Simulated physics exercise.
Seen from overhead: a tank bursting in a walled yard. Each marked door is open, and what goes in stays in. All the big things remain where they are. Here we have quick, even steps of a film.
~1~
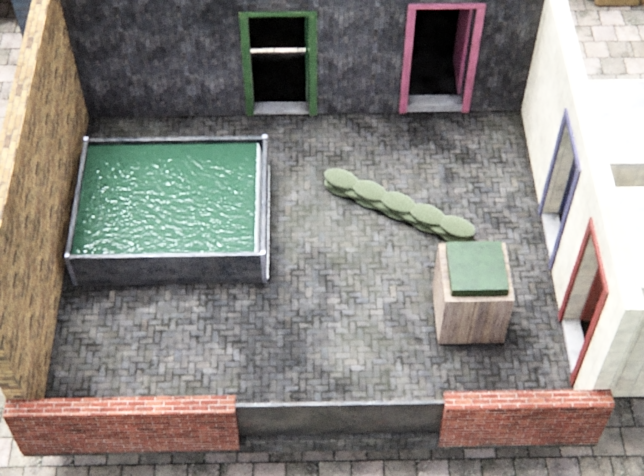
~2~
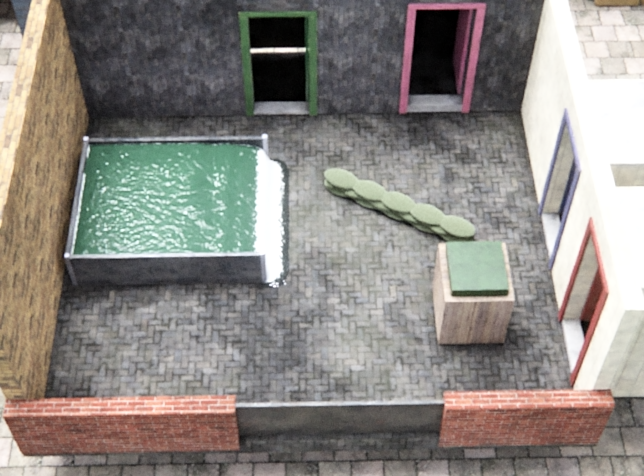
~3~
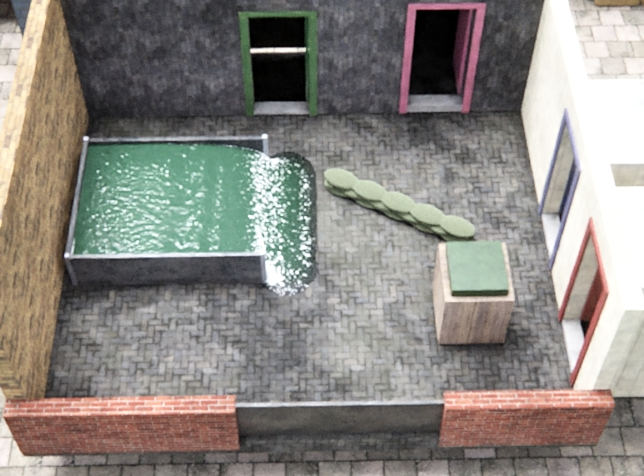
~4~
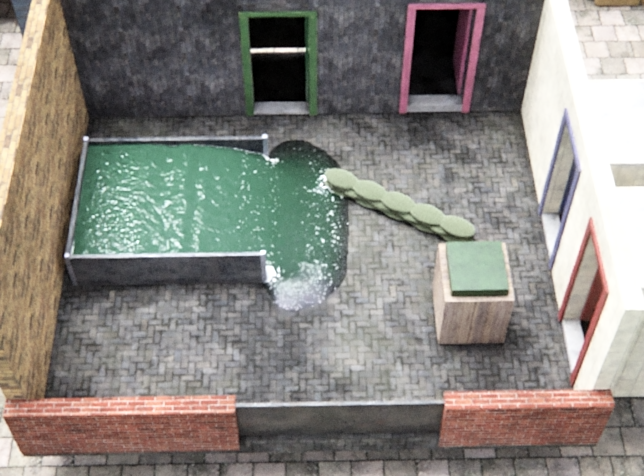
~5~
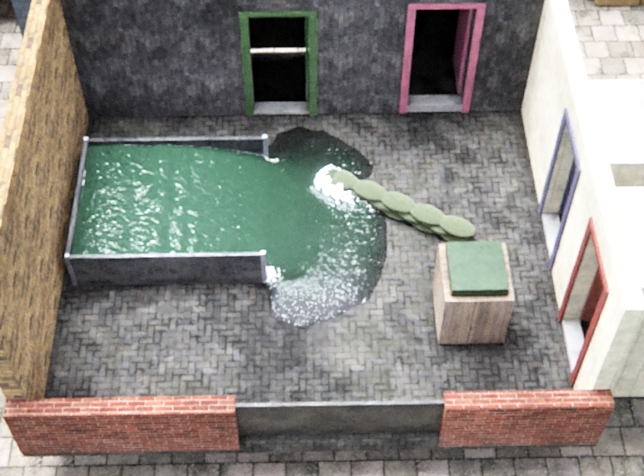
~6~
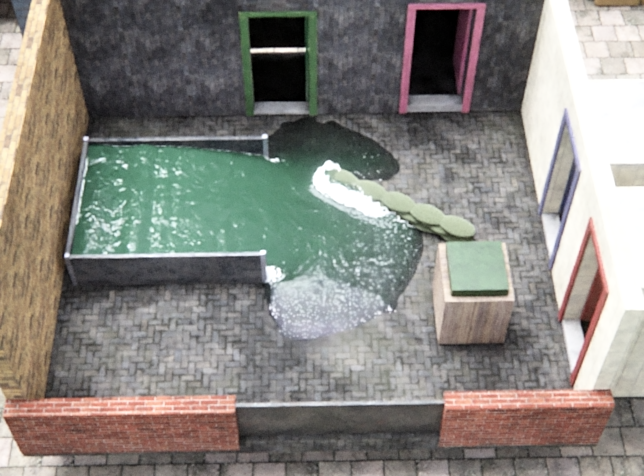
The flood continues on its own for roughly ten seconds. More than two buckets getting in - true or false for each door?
Pink door: False; red door: True; blue door: True; green door: True.
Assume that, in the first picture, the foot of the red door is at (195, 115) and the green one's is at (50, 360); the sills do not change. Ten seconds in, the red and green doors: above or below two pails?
My reading: The red door stays within the limit, the green door exceeds the limit.
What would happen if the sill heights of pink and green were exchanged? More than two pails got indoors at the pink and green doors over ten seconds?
My reading: Pink door passes that mark, green door lets less in.
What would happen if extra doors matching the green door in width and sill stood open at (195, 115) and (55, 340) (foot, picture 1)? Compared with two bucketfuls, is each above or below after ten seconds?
Going in order, the first one stays short and the second one exceeds it.
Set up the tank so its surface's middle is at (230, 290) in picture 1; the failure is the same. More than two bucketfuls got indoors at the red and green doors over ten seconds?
Briefly, the red door overshoots and the green door stays within the limit.
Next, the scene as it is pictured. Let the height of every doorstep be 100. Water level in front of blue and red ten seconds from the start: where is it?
Near 80 per cent and 100 per cent, respectively.
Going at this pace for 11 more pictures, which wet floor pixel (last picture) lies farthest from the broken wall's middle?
The farthest wet spot is near (576, 405).
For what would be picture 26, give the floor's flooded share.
Near 60 in a hundred.
A moment on, water covers 30 % of the floor; the pink door wet at the sill, nothing in, the red door not reached, the blue door not reached, the green door wet at the sill, nothing in.
Next, water covers 45 % of the floor; the pink door wet at the sill, nothing in, the red door wet at the sill, nothing in, the blue door under two buckets in, the green door wet at the sill, nothing in.
Then, water covers 60 % of the floor; the pink door wet at the sill, nothing in, the red door wet at the sill, nothing in, the blue door far over two buckets in, the green door under two buckets in.
Later, water covers 90 % of the floor; the pink door wet at the sill, nothing in, the red door over two buckets in, the blue door far over two buckets in, the green door over two buckets in.
In the end, water covers 95 % of the floor; the pink door wet at the sill, nothing in, the red door over two buckets in, the blue door far over two buckets in, the green door over two buckets in.
